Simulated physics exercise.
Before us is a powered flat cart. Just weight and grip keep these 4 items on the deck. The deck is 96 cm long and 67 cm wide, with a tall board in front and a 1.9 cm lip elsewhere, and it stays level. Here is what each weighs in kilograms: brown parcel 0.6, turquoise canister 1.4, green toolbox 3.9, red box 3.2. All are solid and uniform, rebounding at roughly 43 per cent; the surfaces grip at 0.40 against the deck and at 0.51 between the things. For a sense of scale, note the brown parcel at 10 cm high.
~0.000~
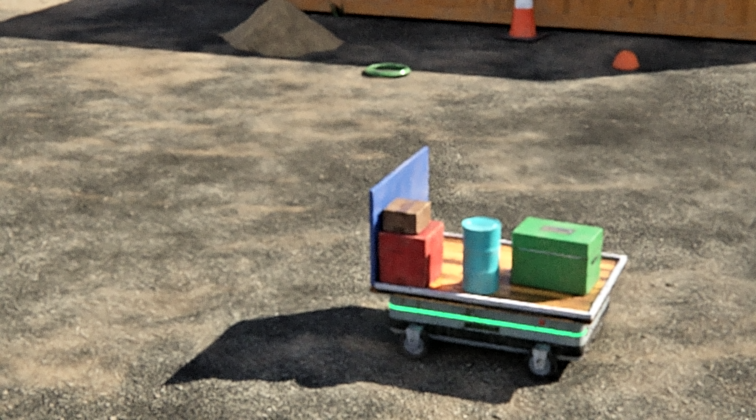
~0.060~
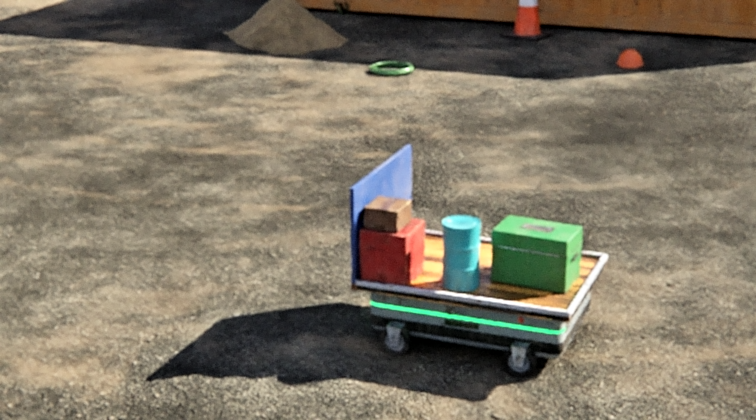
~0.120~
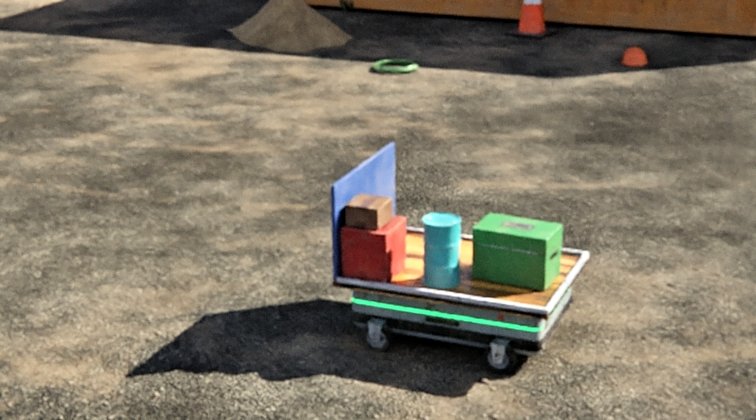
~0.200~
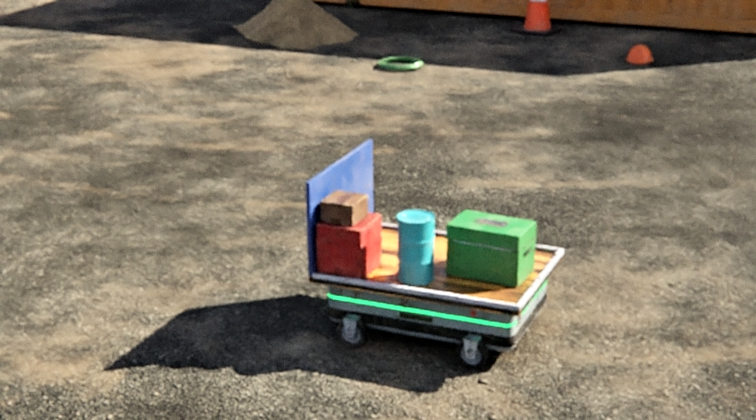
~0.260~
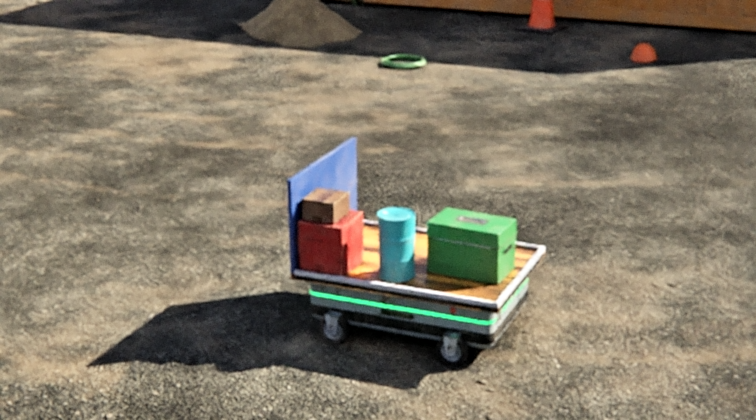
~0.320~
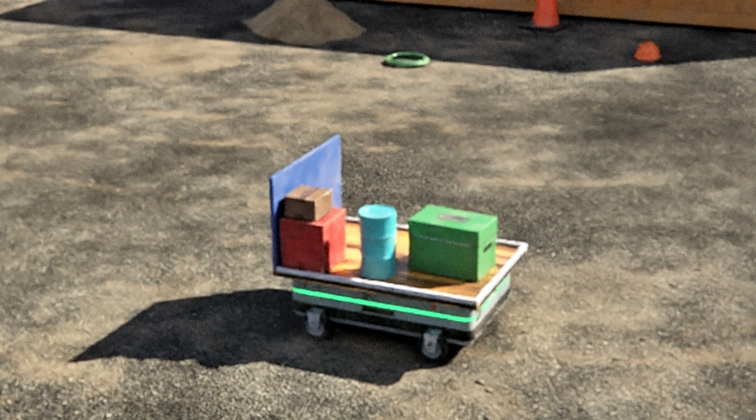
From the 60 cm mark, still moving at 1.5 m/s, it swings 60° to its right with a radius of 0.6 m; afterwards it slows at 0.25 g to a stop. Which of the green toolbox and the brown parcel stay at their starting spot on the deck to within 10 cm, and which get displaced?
The green toolbox stays; the brown parcel gets displaced.
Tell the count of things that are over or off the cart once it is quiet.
The number here is 2.
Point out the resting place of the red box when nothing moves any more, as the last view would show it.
My guess is roughly (292, 128).
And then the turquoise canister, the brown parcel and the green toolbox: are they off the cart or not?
At the end the turquoise canister leaves its base, the brown parcel leaves its base and the green toolbox remains on its base.
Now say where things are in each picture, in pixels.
Cart has run 0 cm; green toolbox (556, 256); brown parcel (407, 216), in the first frame.
Cart has run 9 cm; turquoise canister (461, 254); red box (393, 250), in the second frame.
Cart has run 18 cm; turquoise canister (442, 251); red box (374, 248), in the third frame.
Cart has run 30 cm; turquoise canister (416, 248); red box (349, 244), in the fourth frame.
Cart has run 39 cm; turquoise canister (397, 245); red box (331, 241), in the fifth frame.
Cart has run 48 cm; green toolbox (453, 243); brown parcel (308, 203), in the sixth frame.
After 0.82 s, cart has run 123 cm, turned 46°; brown parcel now off the cart; turquoise canister leaning 29°; red box leaning 9°.
After 1.22 s, cart has run 178 cm, turned 60°; turquoise canister now off the cart; red box slid 7 cm.
By the end (2.1 s), off the cart, brown parcel and turquoise canister; the other 2 in place, give or take 10 cm. Seen from the same camera at the end, green toolbox near (319, 160).
